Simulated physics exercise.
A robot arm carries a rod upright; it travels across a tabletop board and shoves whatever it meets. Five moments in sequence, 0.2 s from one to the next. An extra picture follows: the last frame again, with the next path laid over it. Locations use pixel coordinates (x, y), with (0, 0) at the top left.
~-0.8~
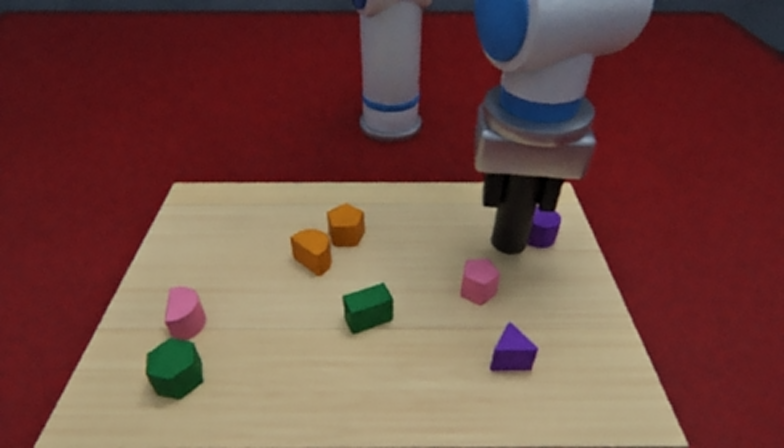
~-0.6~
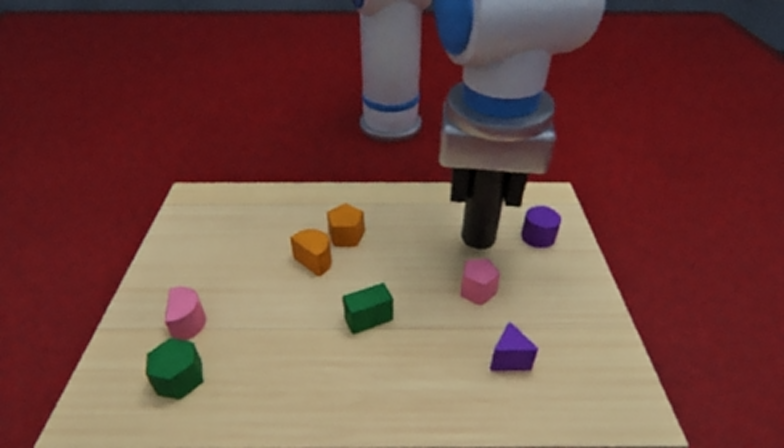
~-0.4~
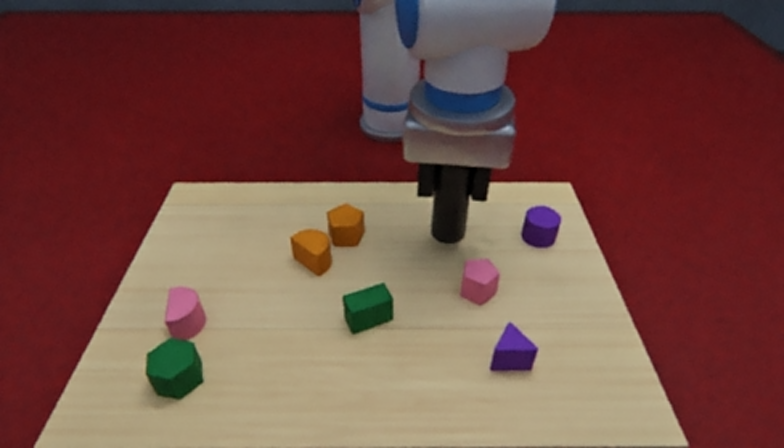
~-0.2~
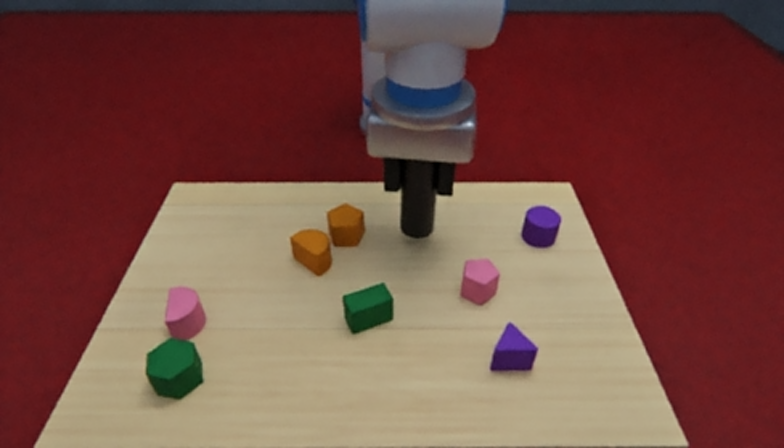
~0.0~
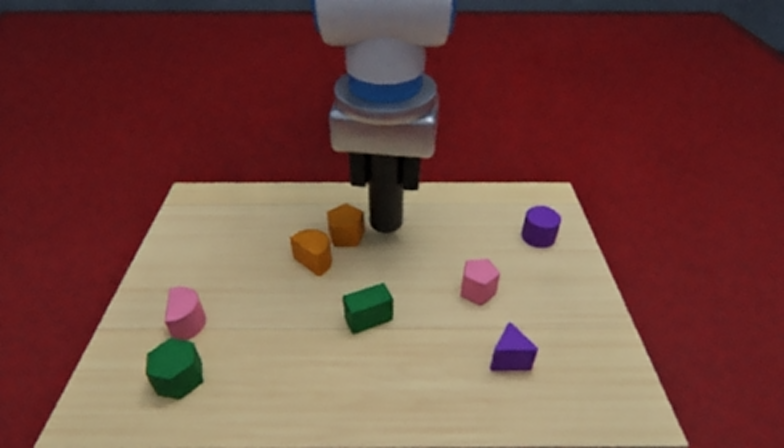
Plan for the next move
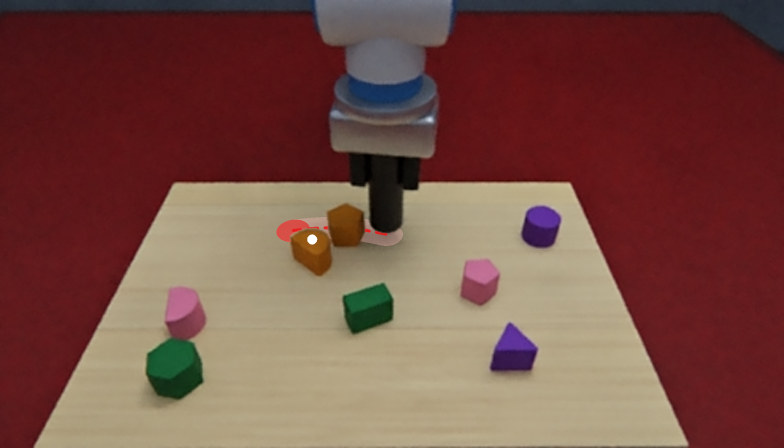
On a pale wooden board over a red floor, a white and blue robot arm moved its dark rod steadily left, from beside a purple block toward two orange ones, while the scattered blocks stayed still.
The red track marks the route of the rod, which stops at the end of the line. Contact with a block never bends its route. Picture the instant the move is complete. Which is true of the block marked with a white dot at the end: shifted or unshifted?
If the rod follows that path, the block marked with a white dot ends up shifted.
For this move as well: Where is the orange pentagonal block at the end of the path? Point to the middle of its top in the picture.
I think it will end close to (274, 232).
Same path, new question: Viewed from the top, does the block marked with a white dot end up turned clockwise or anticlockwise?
Answer: Anticlockwise.
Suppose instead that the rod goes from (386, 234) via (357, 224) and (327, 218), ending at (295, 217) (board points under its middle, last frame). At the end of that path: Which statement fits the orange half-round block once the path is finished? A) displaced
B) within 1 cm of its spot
I'll go with B - within 1 cm of its spot.
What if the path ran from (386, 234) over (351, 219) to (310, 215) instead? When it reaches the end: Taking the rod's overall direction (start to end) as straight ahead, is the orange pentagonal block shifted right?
No - that is not the case.
The drawn path runs from (386, 234) over (341, 228) to (293, 230); the dot is on the orange half-round block.
The first path, step by step. One third of the way, rod (355, 217); orange pentagonal block (323, 217), turned 40° anticlockwise.
Two thirds of the way, rod (323, 216); orange half-round block (304, 244), turned 30° anticlockwise; orange pentagonal block (295, 223), turned 80° anticlockwise.
At the end, rod (291, 218); orange half-round block (303, 245), turned 35° anticlockwise; orange pentagonal block (274, 232), turned 105° anticlockwise.
